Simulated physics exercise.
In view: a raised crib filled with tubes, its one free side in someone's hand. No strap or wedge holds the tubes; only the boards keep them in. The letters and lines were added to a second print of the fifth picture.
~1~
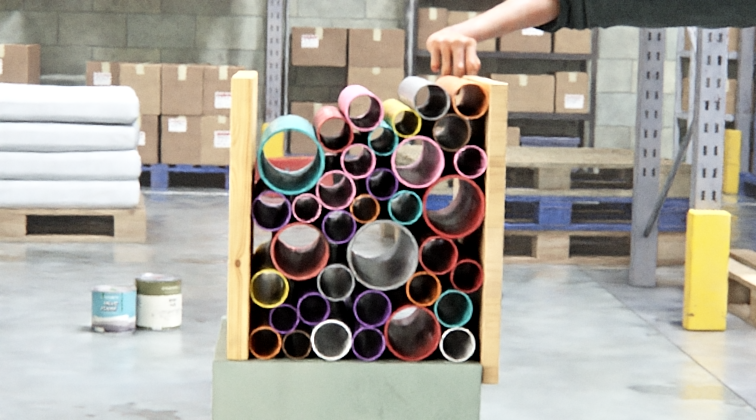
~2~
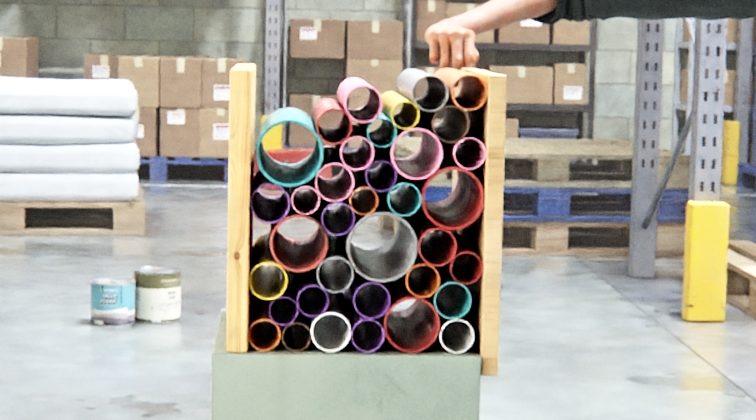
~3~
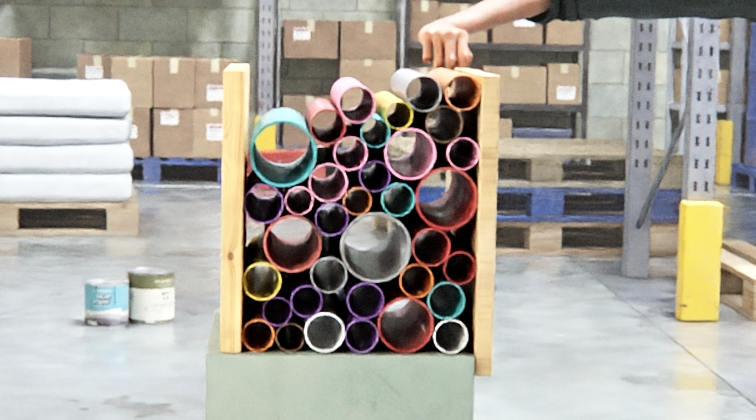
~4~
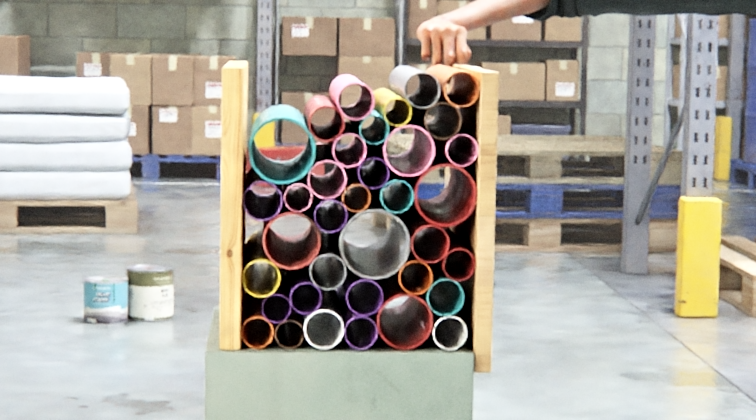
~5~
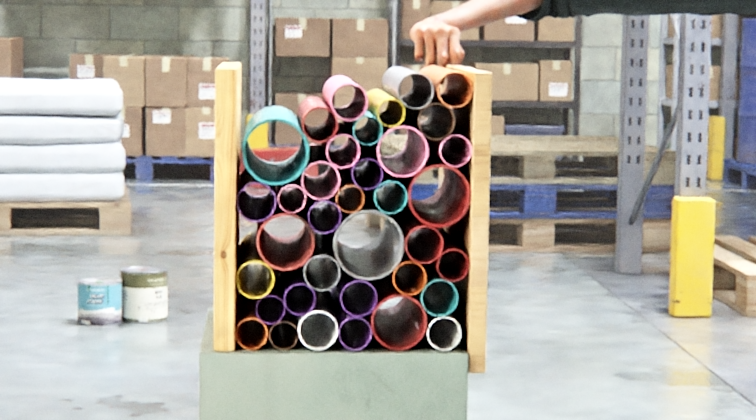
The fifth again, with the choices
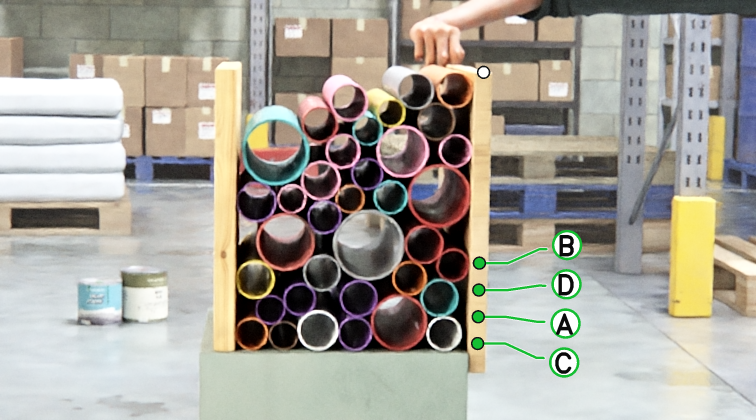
In a warehouse, a hand gripping the right side board of a crib stacked with colourful tubes, the tubes staying in place.
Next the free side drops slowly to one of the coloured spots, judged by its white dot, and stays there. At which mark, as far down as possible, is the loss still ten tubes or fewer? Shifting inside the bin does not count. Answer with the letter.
At most to B.
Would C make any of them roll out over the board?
At C: Yes.
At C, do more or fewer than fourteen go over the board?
At C, more than fourteen.
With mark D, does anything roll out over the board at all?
Yes.
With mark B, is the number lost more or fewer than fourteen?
Fewer than fourteen.
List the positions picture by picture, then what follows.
In the first frame, an orange tube (424, 289); a red tube (438, 255); a purple tube (271, 211).
In the second frame, a purple tube (270, 204); a pink tube (417, 154).
In the third frame, a turquoise tube (375, 133); a grey tube (423, 94).
In the fourth frame, side board (468, 206); an orange tube (258, 332).
In the fifth frame, an orange tube (410, 278); a red tube (424, 245).
On the marked copy, A at (478, 317); B at (479, 263); C at (478, 343); D at (479, 290); the white dot at (484, 72).
Following B. Soon after the start, top of the board (472, 159).
Later, top of the board (470, 254).
In the end, top of the board (470, 262), nine out over the board.
As for the rest, A more than ten out over the board; C more than ten out over the board; D more than ten out over the board.
